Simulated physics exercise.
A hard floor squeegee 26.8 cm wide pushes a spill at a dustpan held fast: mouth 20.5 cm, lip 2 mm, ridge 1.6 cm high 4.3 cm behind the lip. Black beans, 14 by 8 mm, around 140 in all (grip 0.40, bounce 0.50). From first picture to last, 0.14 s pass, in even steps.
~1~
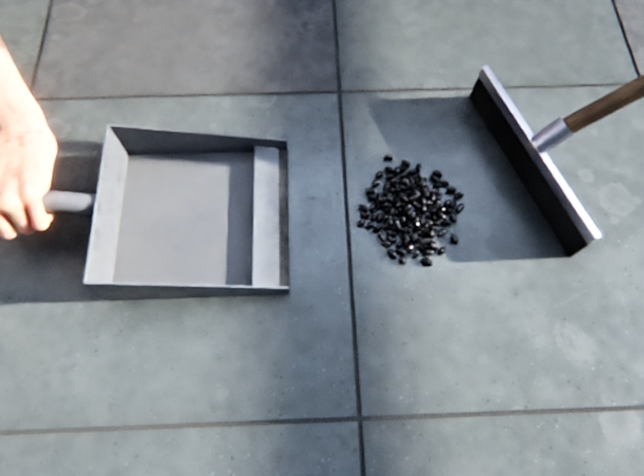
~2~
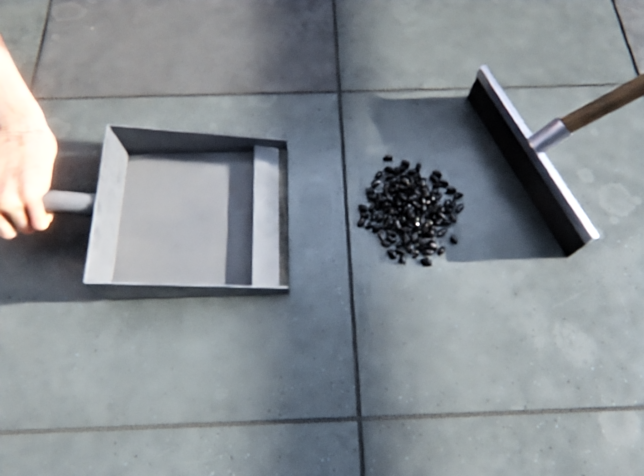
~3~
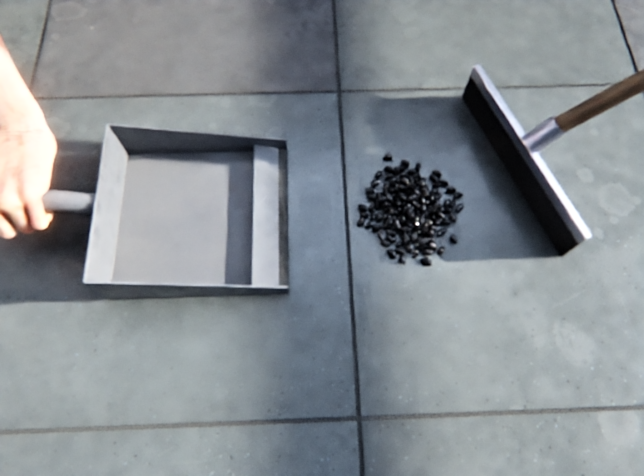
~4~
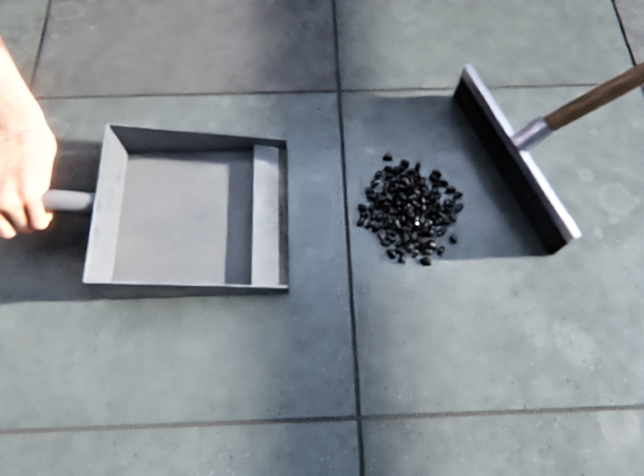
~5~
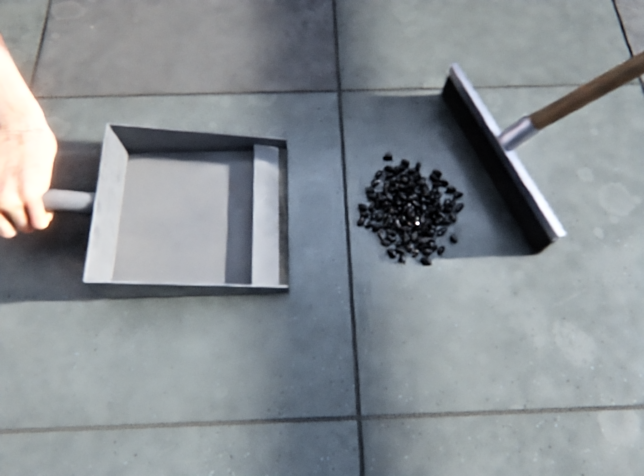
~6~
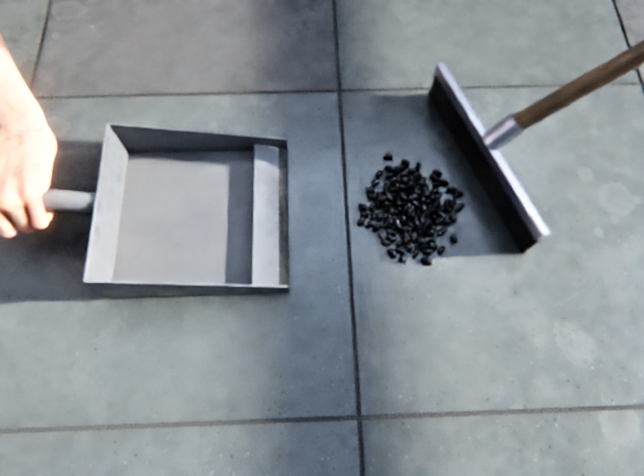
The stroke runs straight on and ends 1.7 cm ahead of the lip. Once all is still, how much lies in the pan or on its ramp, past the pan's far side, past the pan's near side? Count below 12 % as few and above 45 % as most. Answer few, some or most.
Pan: Few, far side: Few, near side: Few.
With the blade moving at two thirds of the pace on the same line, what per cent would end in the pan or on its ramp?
Then about 0 per cent.
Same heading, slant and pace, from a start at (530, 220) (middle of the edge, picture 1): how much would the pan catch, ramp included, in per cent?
Some 5 per cent.
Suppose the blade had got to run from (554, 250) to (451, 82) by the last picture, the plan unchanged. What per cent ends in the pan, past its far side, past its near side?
Pan 5, far 0, near 15.
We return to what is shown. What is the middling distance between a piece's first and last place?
Some 12 cm.
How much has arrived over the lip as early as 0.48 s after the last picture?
Near 5 per cent so far.
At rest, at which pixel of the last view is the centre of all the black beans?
Around (320, 223).
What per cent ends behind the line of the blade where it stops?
About 5 per cent.
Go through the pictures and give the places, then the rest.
The first frame shows blade from (591, 239) to (483, 74), moved 0.0 cm, 0 of the pieces shifted so far; middle of the pieces at (412, 208); pan at (189, 221).
The second frame shows blade from (589, 238) to (481, 74), moved 0.3 cm, 0 of the pieces shifted so far; middle of the pieces at (412, 208).
The third frame shows blade from (582, 238) to (475, 73), moved 1.0 cm, 0 of the pieces shifted so far; middle of the pieces at (412, 208).
The fourth frame shows blade from (571, 237) to (466, 72), moved 2.3 cm, 0 of the pieces shifted so far; middle of the pieces at (411, 207).
The fifth frame shows blade from (556, 236) to (453, 72), moved 4.1 cm, 0 of the pieces shifted so far; middle of the pieces at (412, 207).
The sixth frame shows blade from (540, 235) to (439, 71), moved 6.0 cm, 0 of the pieces shifted so far; middle of the pieces at (412, 207); pan at (189, 219).
Then, 0.15 s after the last picture, middle of the blade 15 cm from the lip; 0 % over the lip, far side 0 %, near side 0 %.
Then, 0.24 s after the last picture, middle of the blade 9 cm from the lip; 0 % over the lip, far side 0 %, near side 0 %.
Then, 0.48 s after the last picture, middle of the blade 6 cm from the lip; 5 % over the lip, far side 0 %, near side 5 %.
In the end, pan 5 %, far side 0 %, near side 5 %, in front of the lip or behind the blade 90 %.
